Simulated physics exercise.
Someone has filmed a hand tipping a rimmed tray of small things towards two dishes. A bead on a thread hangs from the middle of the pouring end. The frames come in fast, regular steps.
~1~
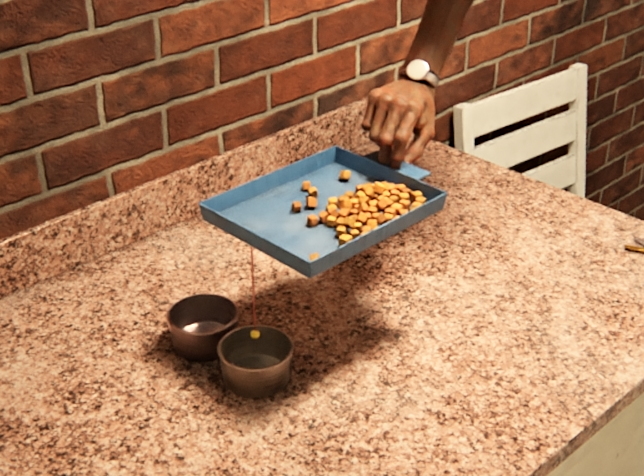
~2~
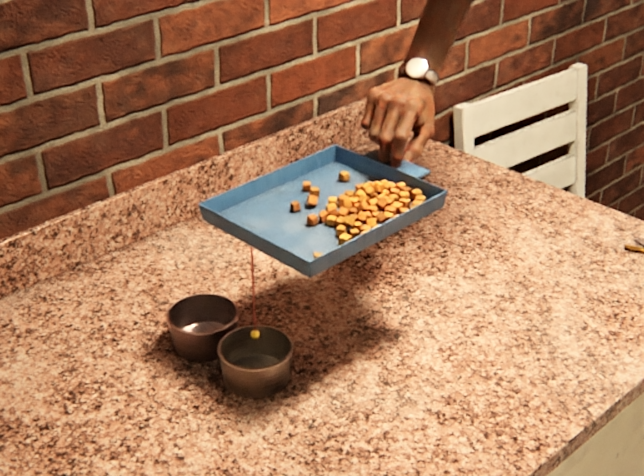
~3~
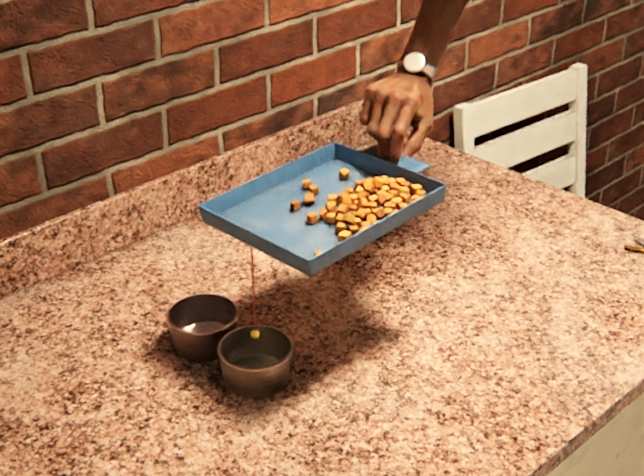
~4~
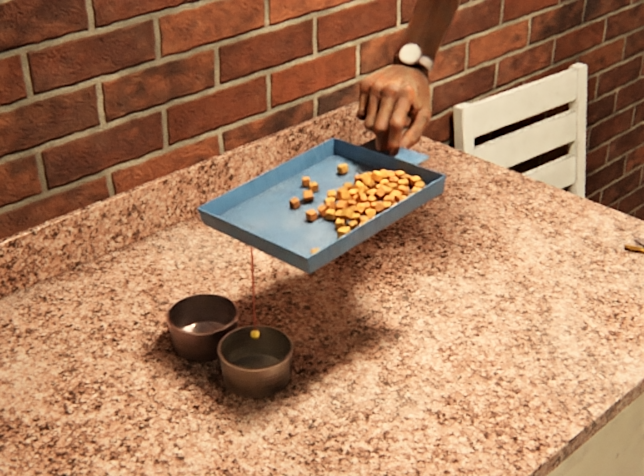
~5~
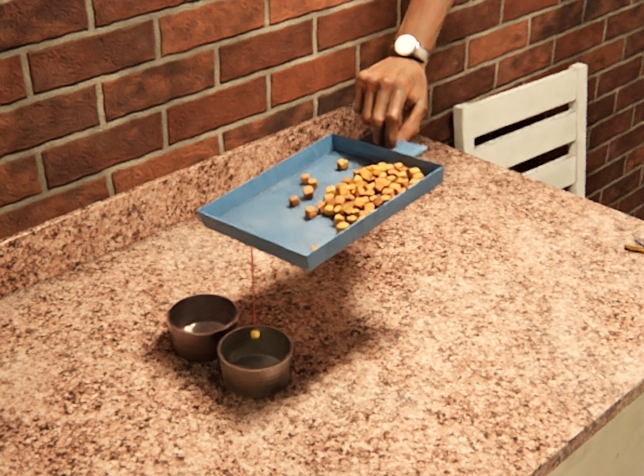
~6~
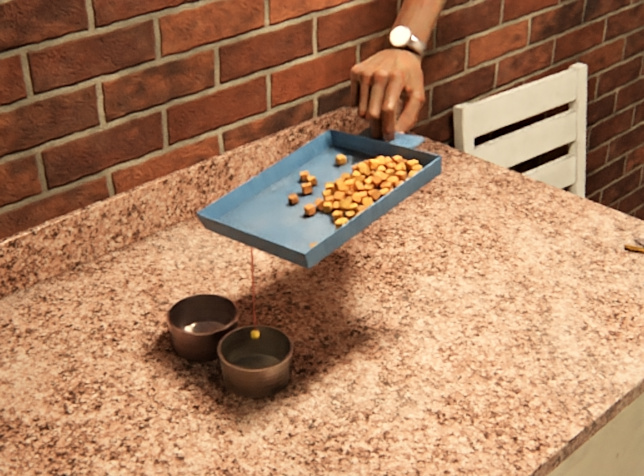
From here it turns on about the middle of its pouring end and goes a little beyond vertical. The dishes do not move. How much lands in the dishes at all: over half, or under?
Caught overall: Over half.
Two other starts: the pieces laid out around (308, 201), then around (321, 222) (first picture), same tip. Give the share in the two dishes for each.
Roughly 50 per cent, and 50 per cent.
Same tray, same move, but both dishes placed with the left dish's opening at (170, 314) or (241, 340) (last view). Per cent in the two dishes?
About 50 and 20 per cent.
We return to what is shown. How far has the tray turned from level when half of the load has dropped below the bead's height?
Near 110 degrees.
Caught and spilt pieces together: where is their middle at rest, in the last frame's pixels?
Near (202, 339).
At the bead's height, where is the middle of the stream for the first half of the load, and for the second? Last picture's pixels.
Around (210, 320) and then (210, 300).
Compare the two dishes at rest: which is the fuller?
More ends in left.
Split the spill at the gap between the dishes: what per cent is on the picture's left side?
Close to 80 per cent.
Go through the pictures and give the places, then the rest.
Corners of the pouring end at (202, 203) and (310, 260), level; middle of the load at (359, 210), brown sugar cubes; left dish at (176, 339); right dish at (228, 375); bead on its thread at (255, 335), in the first picture.
Corners of the pouring end at (202, 204) and (310, 260), level; middle of the load at (359, 208), in the second picture.
Corners of the pouring end at (202, 205) and (309, 258), tipped barely, lowest at the left corner; middle of the load at (359, 205), in the third picture.
Corners of the pouring end at (201, 208) and (308, 256), tipped a little, lowest at the left corner; middle of the load at (359, 200), in the fourth picture.
Corners of the pouring end at (200, 210) and (306, 254), tipped a little, lowest at the left corner; middle of the load at (358, 195), in the fifth picture.
Corners of the pouring end at (200, 213) and (304, 251), tipped a little, lowest at the left corner; middle of the load at (356, 190); left dish at (176, 339); right dish at (228, 375), in the sixth picture.
Soon, tray tipped steeply; nearly all on the tray; a stray few in the air.
A while on, tray tipped right over; nearly all on the tray; a small part in the left dish; a stray few outside both.
Towards the end, tray tipped past a quarter turn; a small part in the right dish; about two thirds in the left dish; about a third outside both.
Finally, tray tipped past a quarter turn; a small part in the right dish; about two thirds in the left dish; about a third outside both.
